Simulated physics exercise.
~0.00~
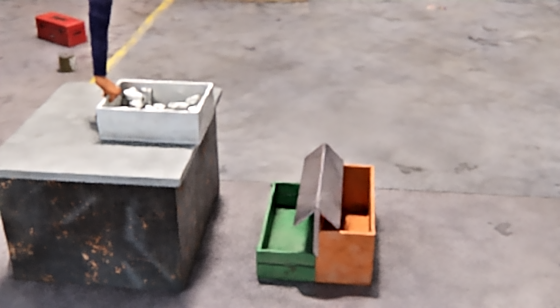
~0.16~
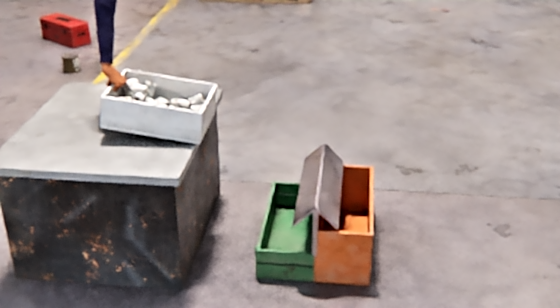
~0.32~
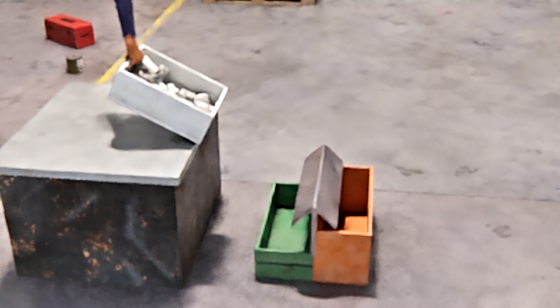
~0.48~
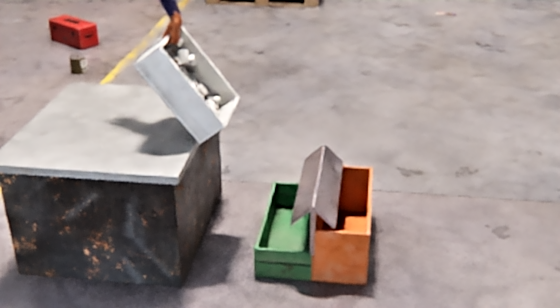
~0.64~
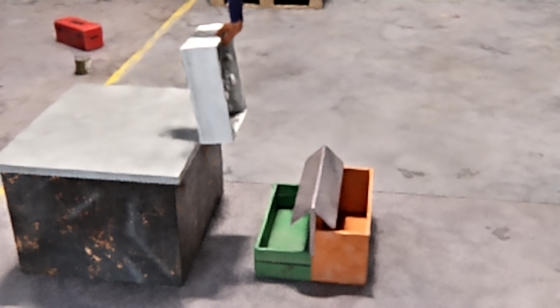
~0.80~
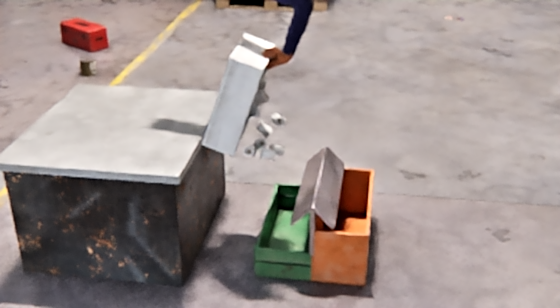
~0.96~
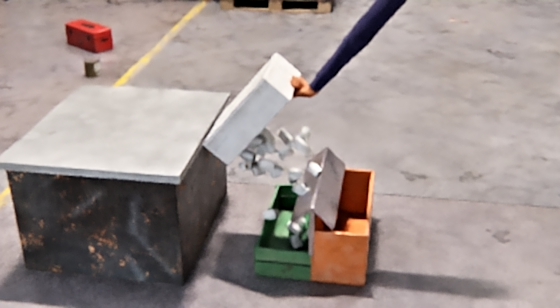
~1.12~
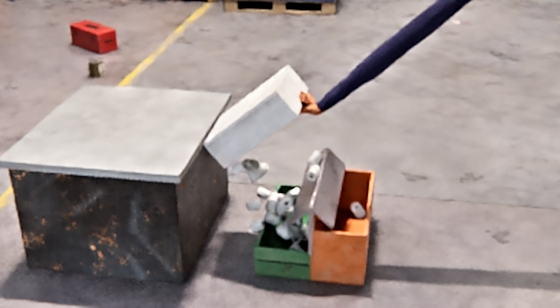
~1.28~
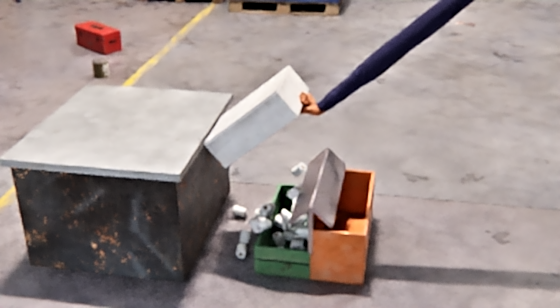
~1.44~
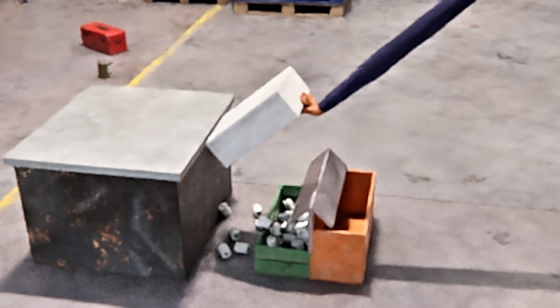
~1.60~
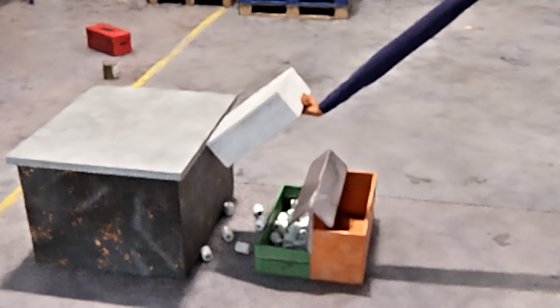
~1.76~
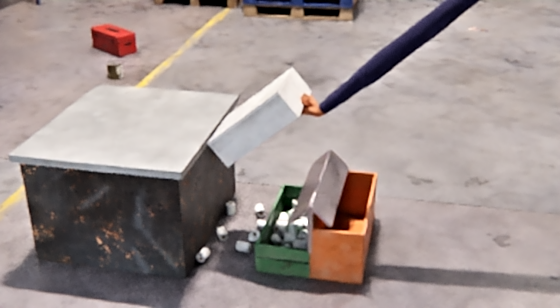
A bare concrete floor, crossed by a yellow line, is seen from slightly above as the view drifts a little sideways. A white box of small pale rolls sits on a dark, grey-topped block at left, while an empty green box and orange box, divided by a grey ridge, stand to the right. A hand lifts and tips the white box over the block's edge until it points steeply downward. The rolls tumble out in a cluster, some striking the ridge. Most settle in the green box, several lie on the floor beside the block, and the hand holds the tilted box still.
